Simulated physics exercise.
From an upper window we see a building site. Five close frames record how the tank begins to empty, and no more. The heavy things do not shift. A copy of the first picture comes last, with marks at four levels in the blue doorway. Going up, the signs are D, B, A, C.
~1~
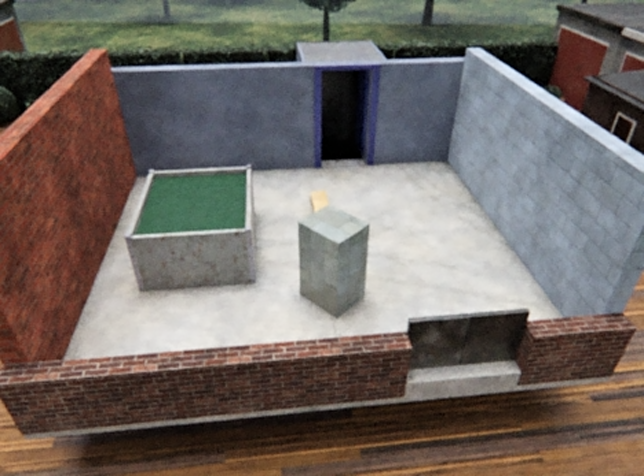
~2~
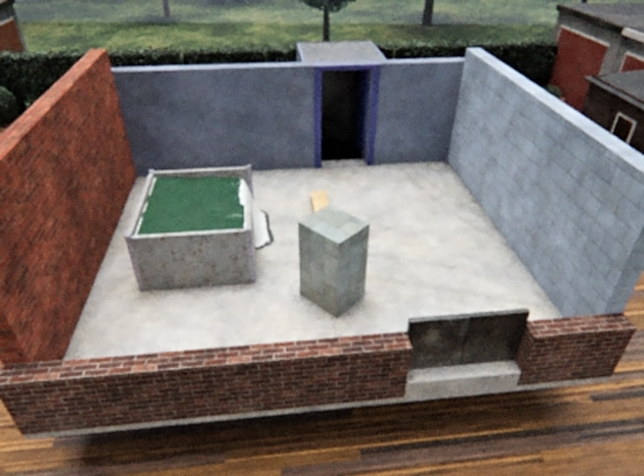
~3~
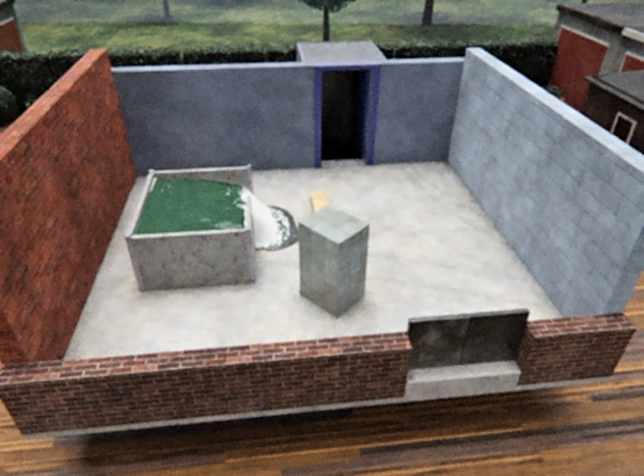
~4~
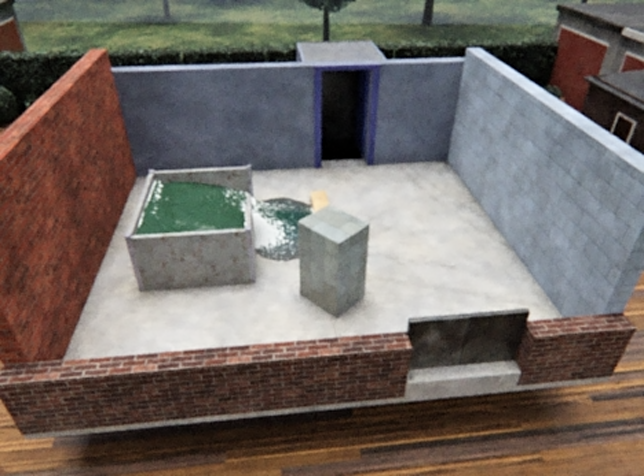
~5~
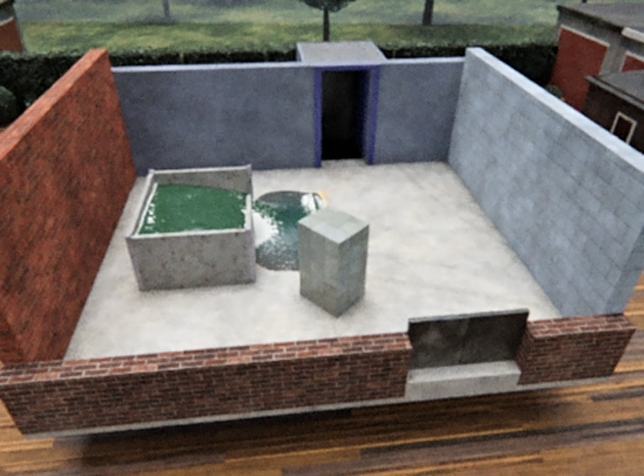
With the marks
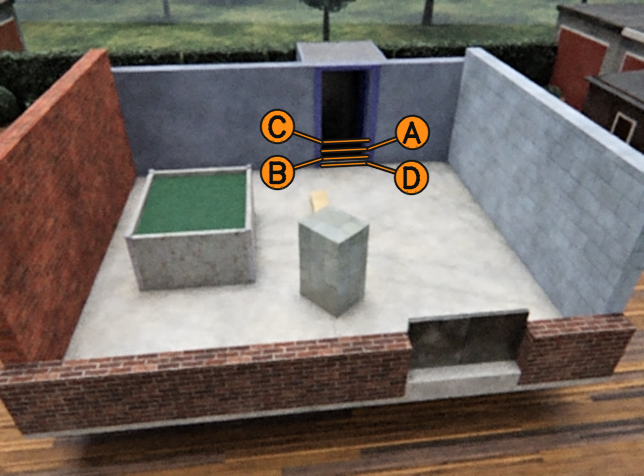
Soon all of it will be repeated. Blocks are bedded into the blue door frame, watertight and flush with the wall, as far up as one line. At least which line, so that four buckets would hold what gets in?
The limit is B.
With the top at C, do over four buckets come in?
No, that is safe.
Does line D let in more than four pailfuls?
Yes, that goes wrong.
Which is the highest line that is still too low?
The answer is D.
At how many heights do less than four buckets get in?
Three.
In orange, A at (345, 150); B at (344, 157); C at (345, 141); D at (344, 164); from the bottom up D, B, A, C.
With A, nothing gets over.
With B, a bucket or two gets in.
With C, nothing gets over.
With D, about 13 bucketfuls get in.
